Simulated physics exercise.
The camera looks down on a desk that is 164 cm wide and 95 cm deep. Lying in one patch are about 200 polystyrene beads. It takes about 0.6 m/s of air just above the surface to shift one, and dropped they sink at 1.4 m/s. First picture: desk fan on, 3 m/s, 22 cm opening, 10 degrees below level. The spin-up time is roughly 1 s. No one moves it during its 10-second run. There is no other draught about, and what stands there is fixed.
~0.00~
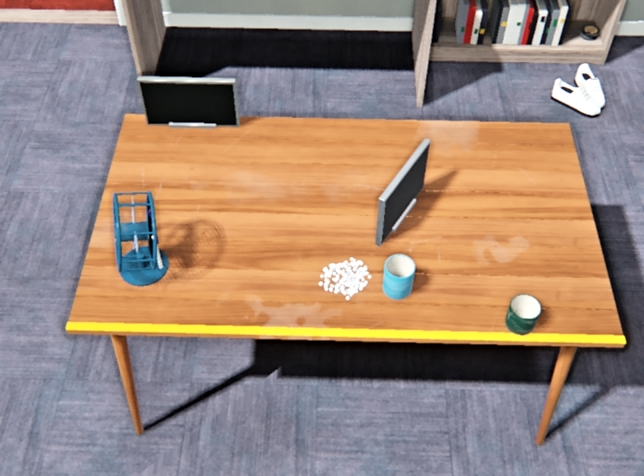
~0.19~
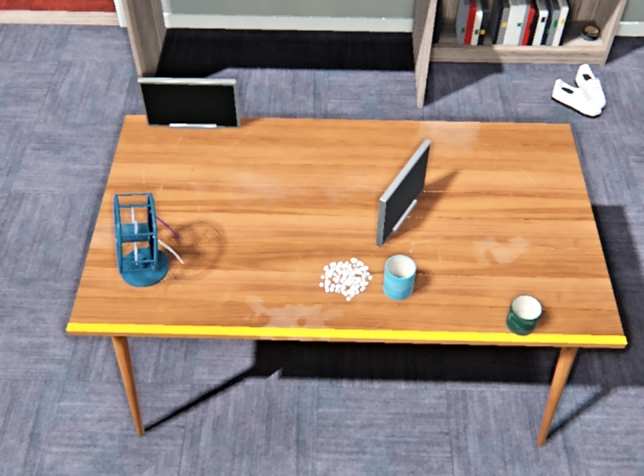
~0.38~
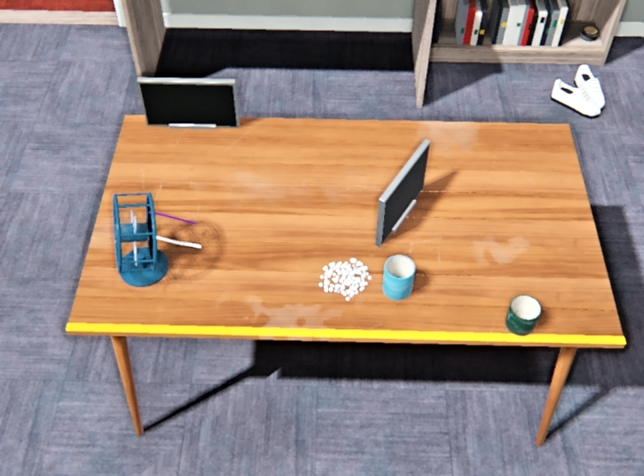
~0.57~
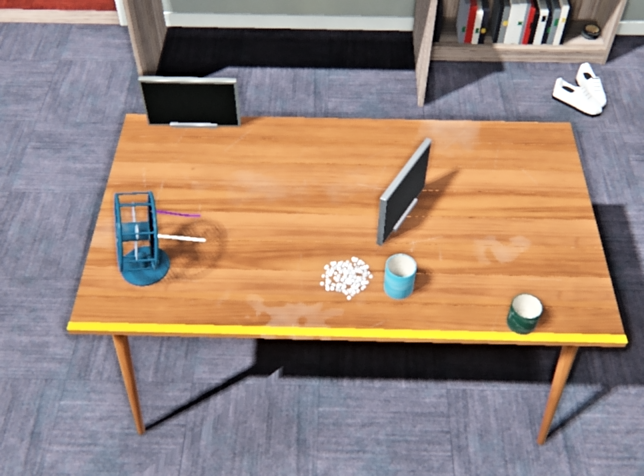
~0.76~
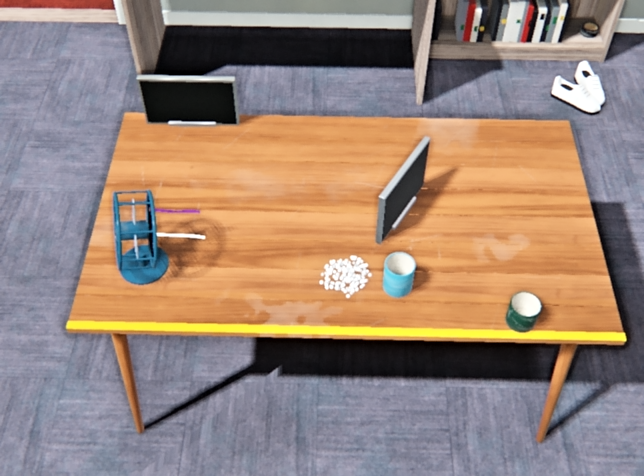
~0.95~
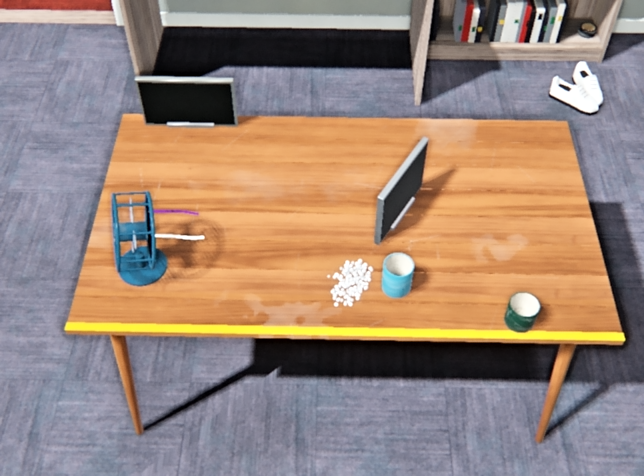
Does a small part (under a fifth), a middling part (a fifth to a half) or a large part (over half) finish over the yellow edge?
A large part.
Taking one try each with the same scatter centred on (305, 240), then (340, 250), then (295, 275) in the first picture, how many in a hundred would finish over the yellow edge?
Roughly 1 %, then 5 %, then 100 %.
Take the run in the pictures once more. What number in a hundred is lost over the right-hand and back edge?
Roughly 10 % right-hand, 0 % back.
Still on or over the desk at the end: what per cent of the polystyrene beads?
Near 0 %.
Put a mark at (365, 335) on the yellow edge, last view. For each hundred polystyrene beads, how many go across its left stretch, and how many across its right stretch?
About 5 per cent left, about 80 per cent right.
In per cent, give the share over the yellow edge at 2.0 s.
90 % or thereabouts.
After 2.0 s the count stands so, 90 % are over the yellow edge.
After 3.2 s the count stands so, 90 % are over the yellow edge.
After 5.5 s the count stands so, 90 % are over the yellow edge.
After 10.0 s, at the end, 90 % are over the yellow edge.
